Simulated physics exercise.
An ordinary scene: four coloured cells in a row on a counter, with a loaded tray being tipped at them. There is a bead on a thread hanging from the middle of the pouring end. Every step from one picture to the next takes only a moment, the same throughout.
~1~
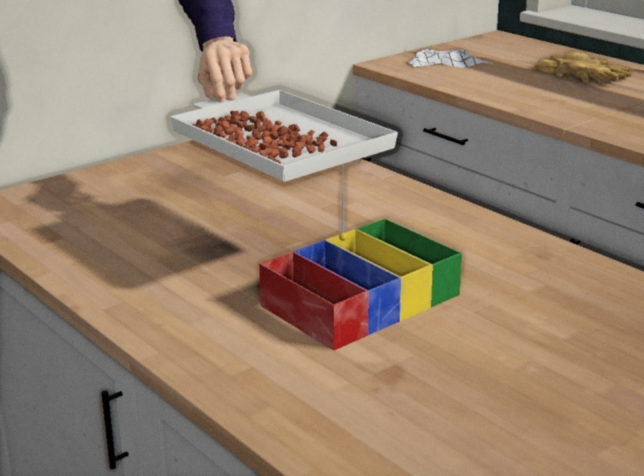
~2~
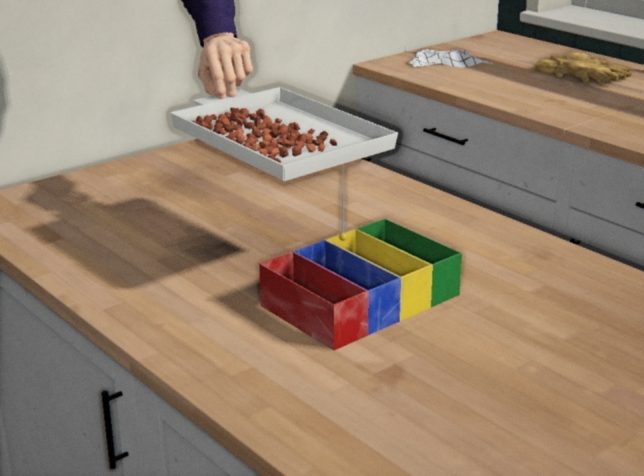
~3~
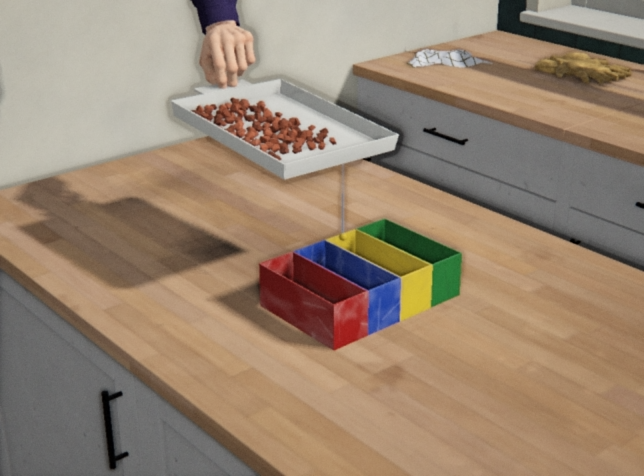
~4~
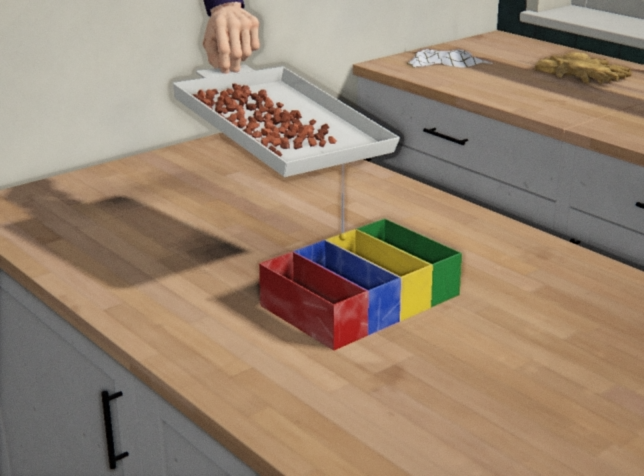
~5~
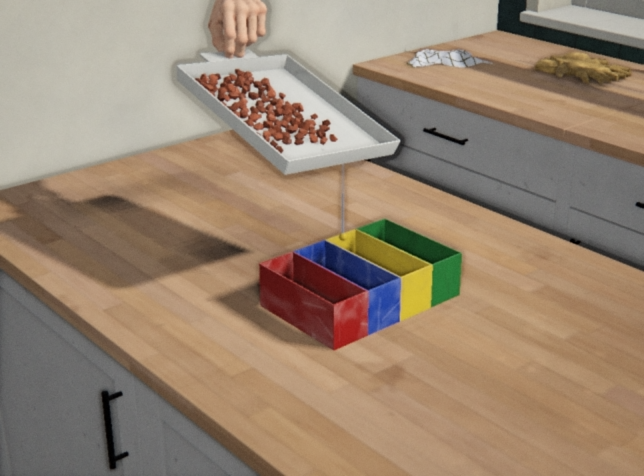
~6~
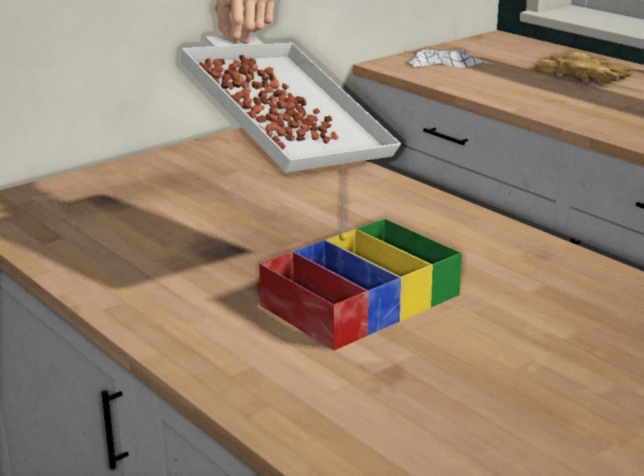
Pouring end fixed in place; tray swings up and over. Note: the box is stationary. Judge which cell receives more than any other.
The green cell receives the most.
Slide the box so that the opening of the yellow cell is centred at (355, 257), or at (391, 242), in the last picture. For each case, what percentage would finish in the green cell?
That makes 40 per cent, followed by 30 per cent.
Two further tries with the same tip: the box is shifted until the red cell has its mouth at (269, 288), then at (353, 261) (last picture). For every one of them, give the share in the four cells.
Near 30 and 100 percent respectively.
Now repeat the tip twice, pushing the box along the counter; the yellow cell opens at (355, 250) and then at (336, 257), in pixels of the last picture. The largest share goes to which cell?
The first try: The green one. The second: The green cell.
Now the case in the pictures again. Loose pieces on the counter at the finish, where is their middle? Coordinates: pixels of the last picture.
Check roughly (469, 261) and you'll find the middle.
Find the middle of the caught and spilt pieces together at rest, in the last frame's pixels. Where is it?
Roughly at (406, 279), give or take.
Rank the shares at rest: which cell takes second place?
Runner-up: The yellow cell.
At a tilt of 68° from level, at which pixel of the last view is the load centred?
I'd put the middle of the pieces at roughly (365, 145).
Shortly afterwards, tray tipped steeply; all but a few on the tray; a little falling or outside the box.
Next, tray tipped past a quarter turn; near a quarter on the tray; near a third in the green cell; a little in the yellow cell; only a few in the blue cell; near a quarter falling or outside the box.
Some moments later, tray tipped past a quarter turn; near half in the green cell; near a third in the yellow cell; only a few in the blue cell; a little falling or outside the box.
In the end, tray tipped past a quarter turn; near half in the green cell; near a third in the yellow cell; only a few in the blue cell; none at all in the red cell; a little outside the box.
